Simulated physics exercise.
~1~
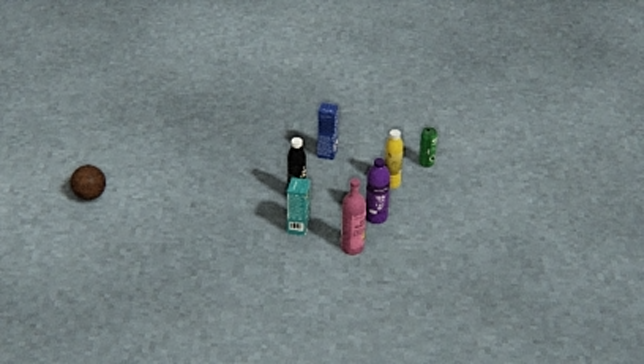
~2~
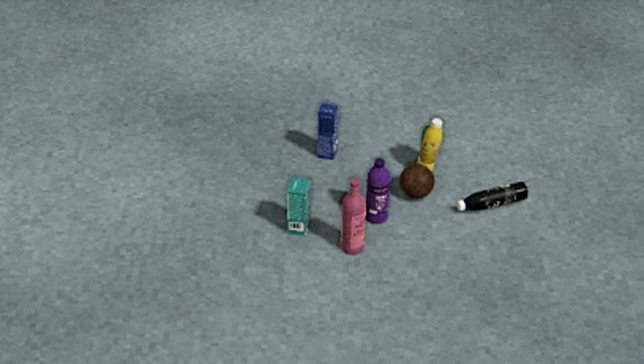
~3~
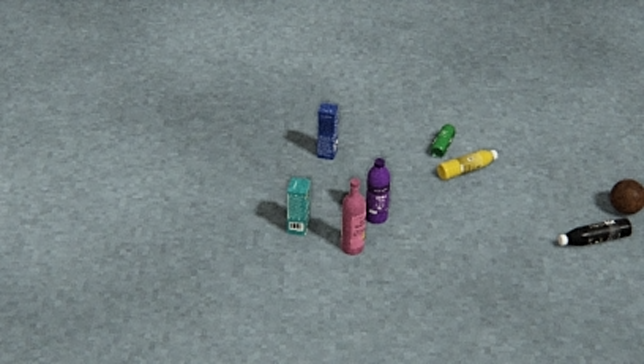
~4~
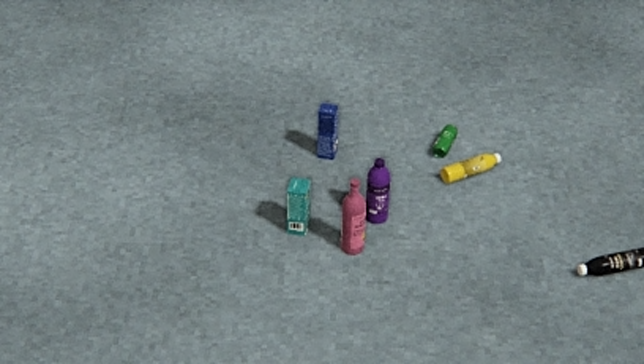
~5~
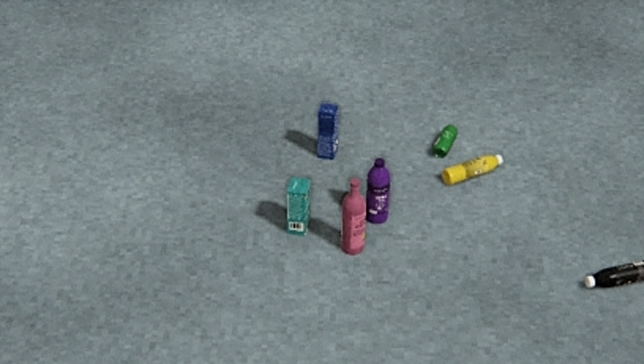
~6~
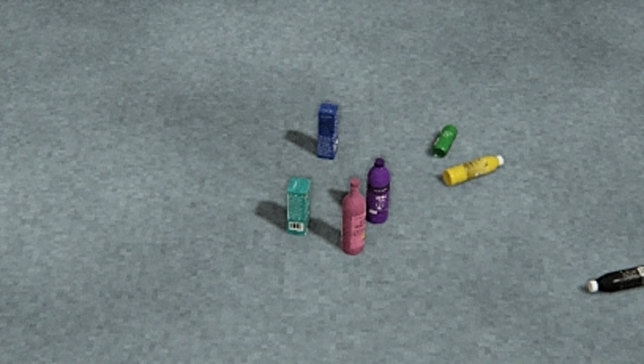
A brown ball rolled in from the left, knocked over the black bottle, then the yellow bottle and green can, and rolled out of view on the right, leaving those three lying on their sides while the cartons and purple and pink bottles stayed standing.
